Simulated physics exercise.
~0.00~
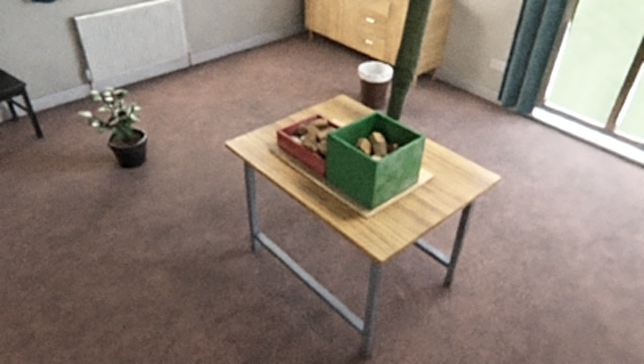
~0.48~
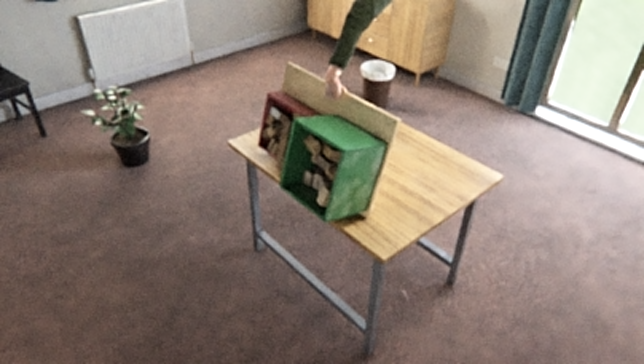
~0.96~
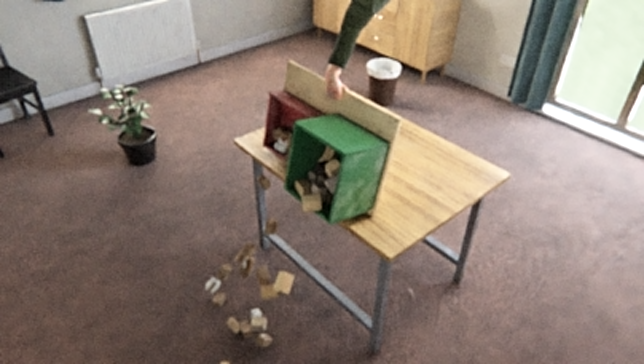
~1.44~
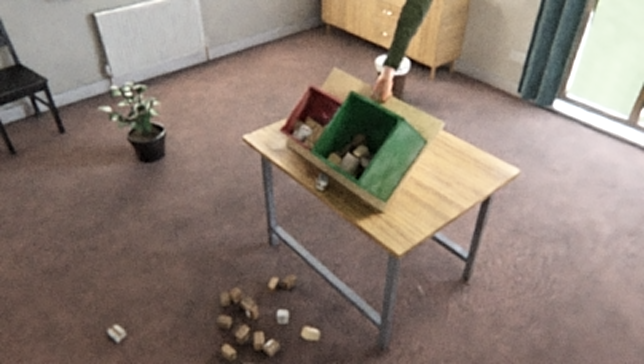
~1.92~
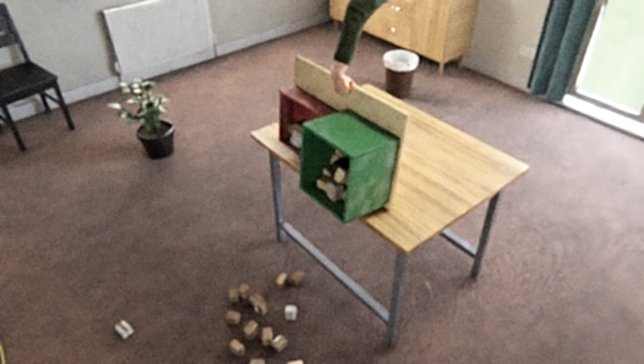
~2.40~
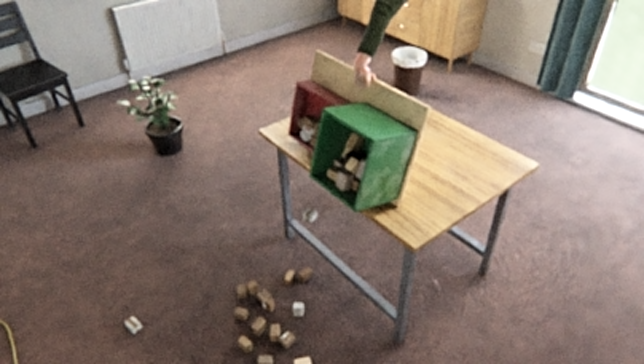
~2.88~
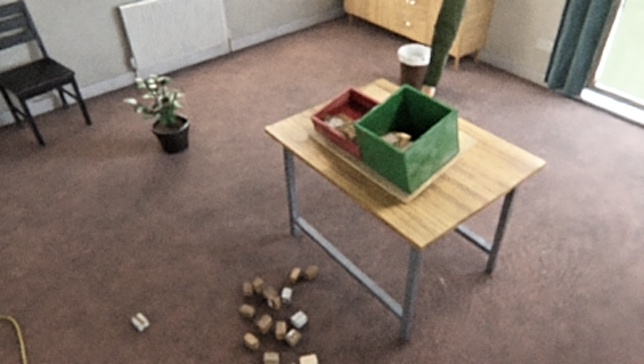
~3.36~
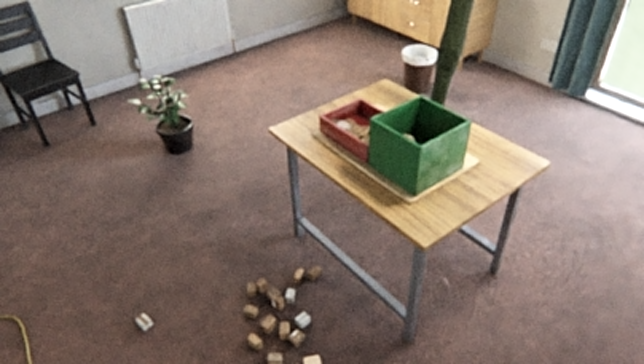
In a carpeted room, a hand tilting a board with green and red boxes, spilling some blocks leftward, then lowering it flat.
